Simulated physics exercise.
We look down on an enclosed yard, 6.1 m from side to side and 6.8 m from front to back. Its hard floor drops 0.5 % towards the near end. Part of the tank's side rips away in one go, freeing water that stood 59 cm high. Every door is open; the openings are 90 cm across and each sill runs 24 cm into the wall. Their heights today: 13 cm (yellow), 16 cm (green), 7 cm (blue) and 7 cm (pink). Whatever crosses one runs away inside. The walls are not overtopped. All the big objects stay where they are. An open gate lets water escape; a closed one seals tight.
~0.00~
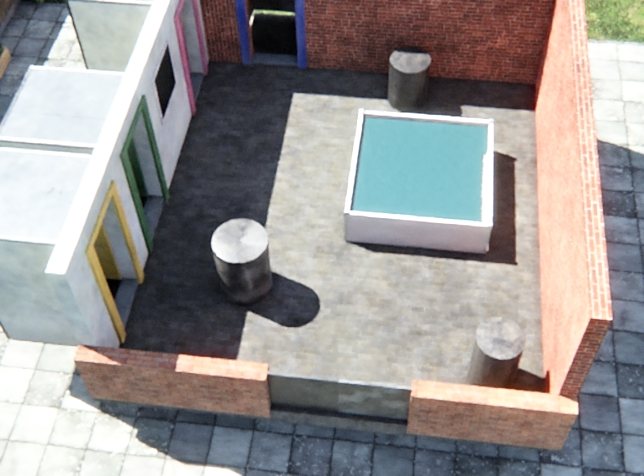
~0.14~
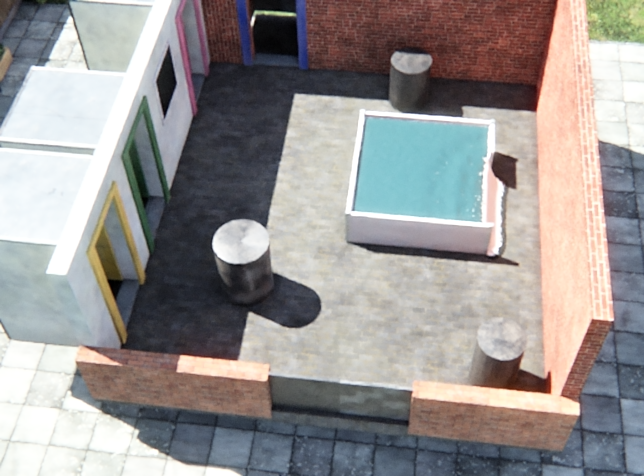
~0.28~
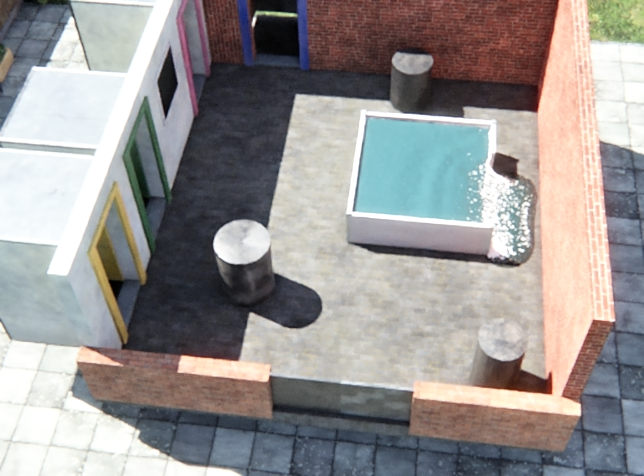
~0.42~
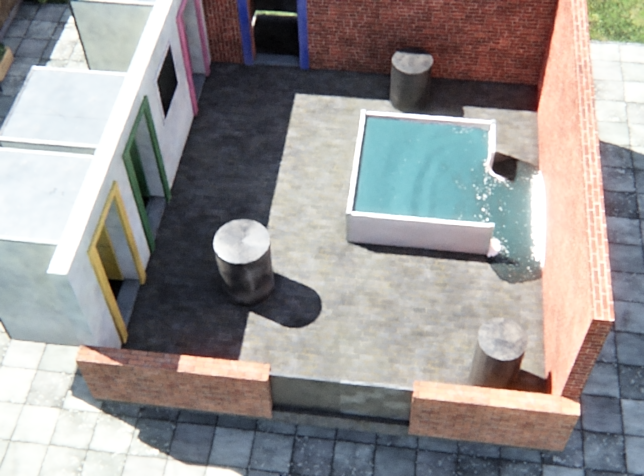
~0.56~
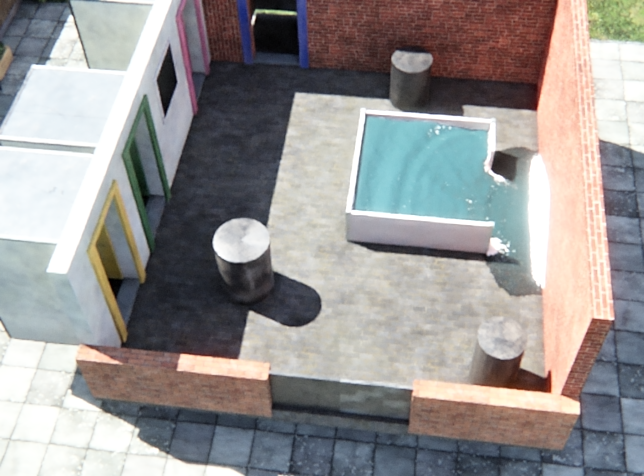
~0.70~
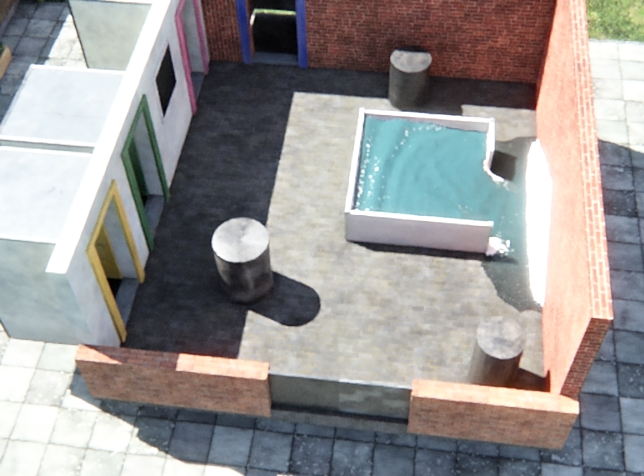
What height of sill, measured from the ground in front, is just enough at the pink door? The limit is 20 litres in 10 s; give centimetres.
It would have to be roughly 6 cm high.
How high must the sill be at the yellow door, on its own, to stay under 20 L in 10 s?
Roughly 13.5 cm at yellow.
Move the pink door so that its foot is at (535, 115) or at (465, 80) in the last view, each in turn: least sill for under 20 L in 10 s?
Roughly 13.0 and 16 cm.
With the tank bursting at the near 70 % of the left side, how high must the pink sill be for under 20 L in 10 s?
Some 9.5 cm.
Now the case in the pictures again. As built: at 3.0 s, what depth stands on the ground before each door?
In cm: Yellow 0, green 0, blue 0, pink 0.
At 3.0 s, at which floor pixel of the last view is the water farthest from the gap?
At about (223, 388).
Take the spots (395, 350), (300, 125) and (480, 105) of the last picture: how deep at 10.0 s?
About 4, 6 and 7 cm.
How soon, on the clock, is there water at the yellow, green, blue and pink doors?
Arrival: Yellow 4.0 s, green 5.0 s, blue 3.4 s, pink 4.5 s.
After 1.4 s water covers 15 % of the floor, deepest (48 cm) near (531, 226); it has not reached the pink door.
After 3.0 s water covers 35 % of the floor, deepest (35 cm) near (535, 422); it has not reached the pink door.
After 10.0 s water covers 95 % of the floor, deepest (12 cm) near (275, 69); 10 cm at the pink door, 9 litres in over its 7 cm sill.
At the pink door as built, the water arrived by 4.4 s and peaked near 10 cm at 9.6 s.
Run again over the same 10 s with other heights there, 32 litres in over 5 cm, 9 litres over 7 cm. The limit of 20 litres is kept from about 6 cm up.
